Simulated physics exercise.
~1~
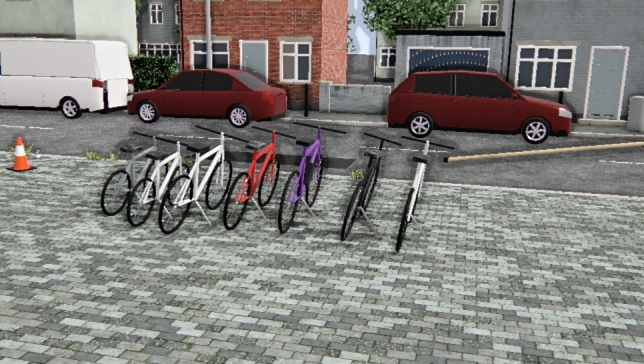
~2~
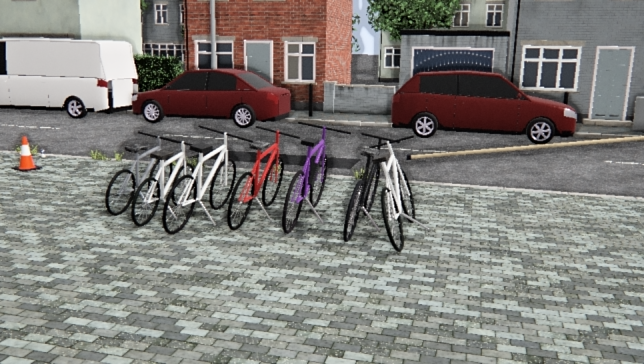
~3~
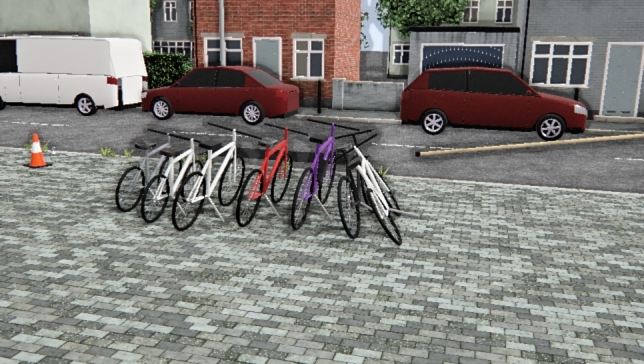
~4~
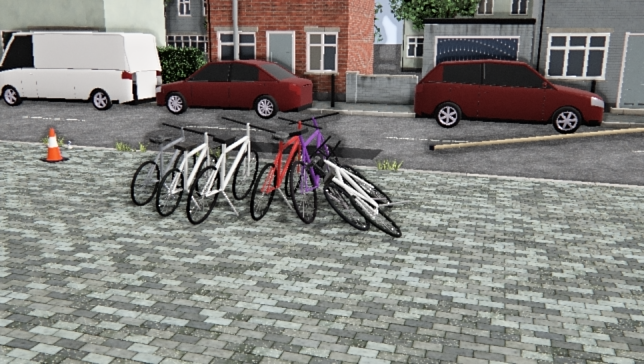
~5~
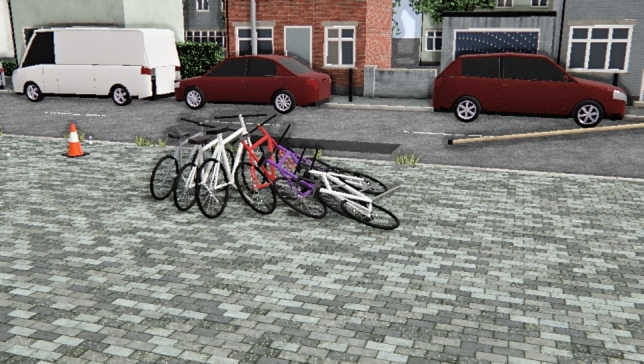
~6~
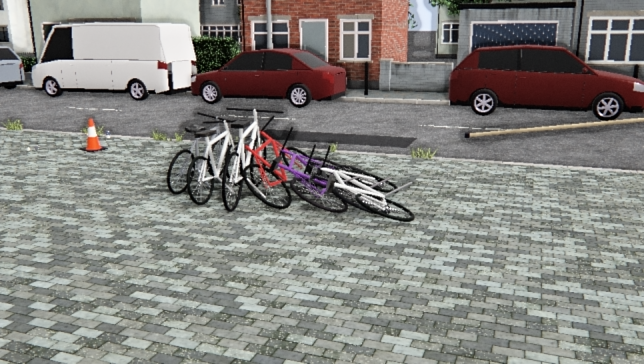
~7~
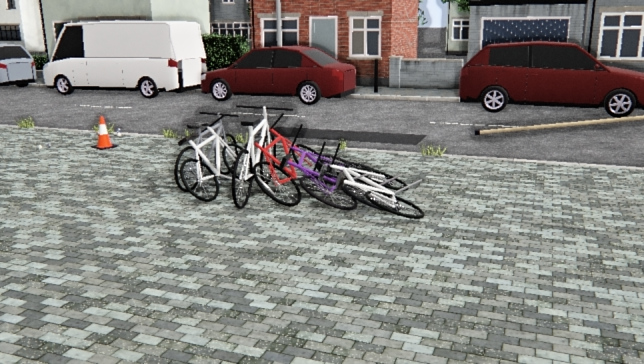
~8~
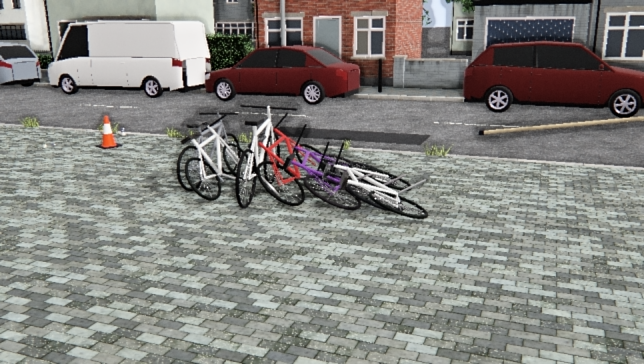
On a paved area beside a street with parked cars, a white bicycle at the right end of a row tipped left into its neighbours, and the black, purple and red ones toppled in turn, ending in a tangle while two white ones stayed standing.
